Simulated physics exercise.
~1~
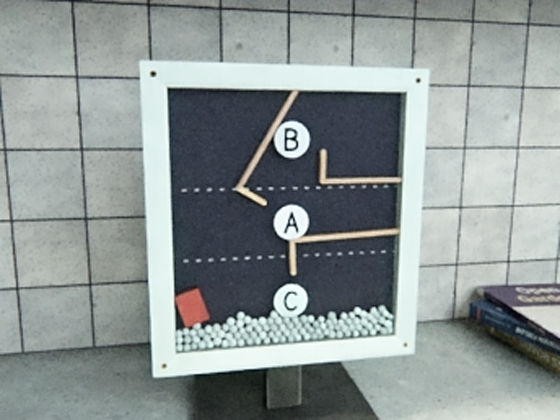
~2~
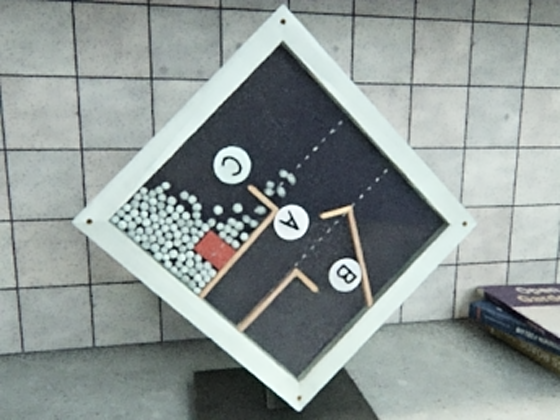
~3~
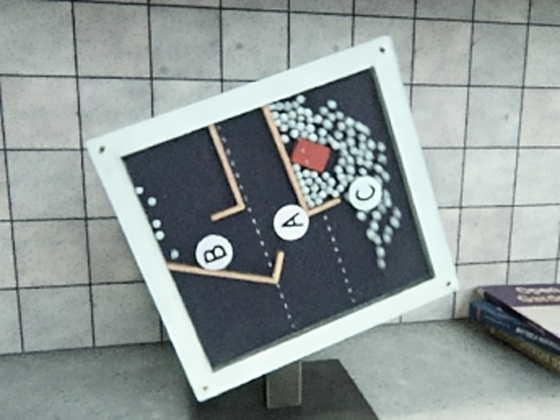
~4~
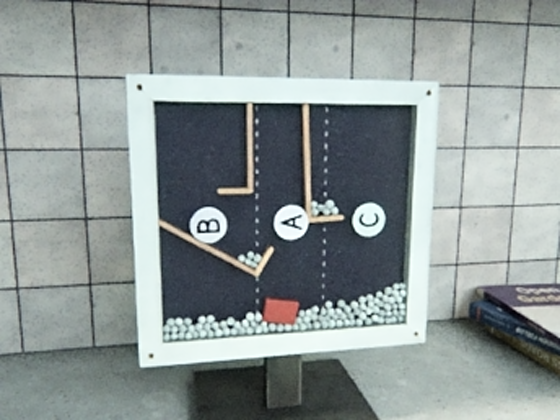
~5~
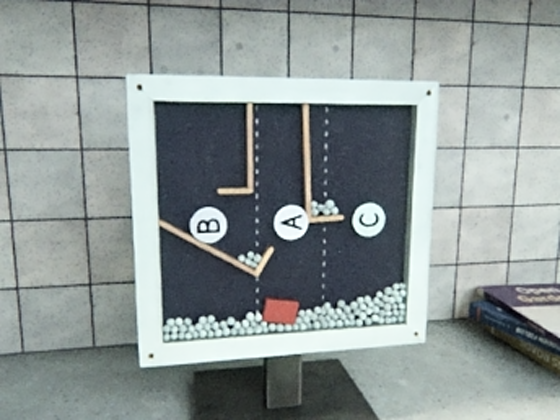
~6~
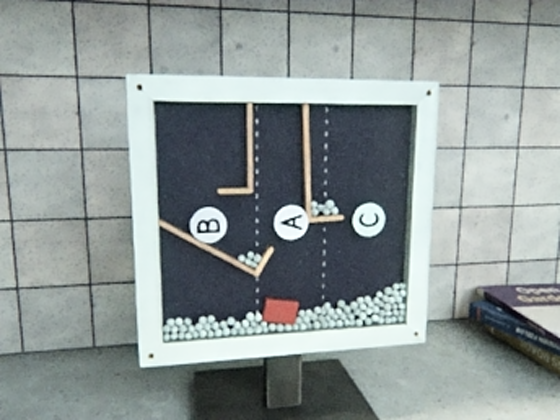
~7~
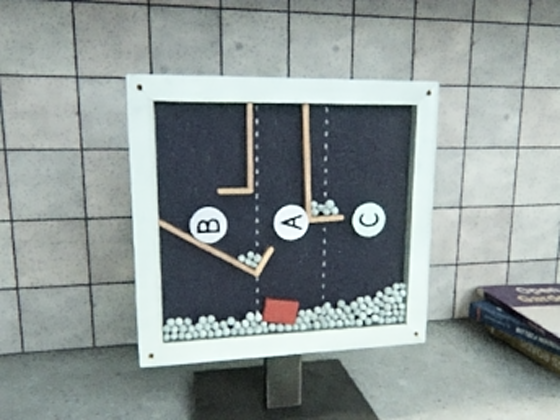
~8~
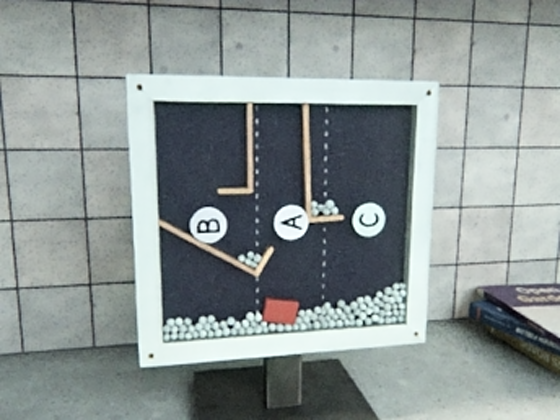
A white square frame holding small white beads and a red block turned clockwise, tipping them about inside, until it stood on another side; most beads settled along the bottom around the block, while a few stayed caught on the wooden ledges.
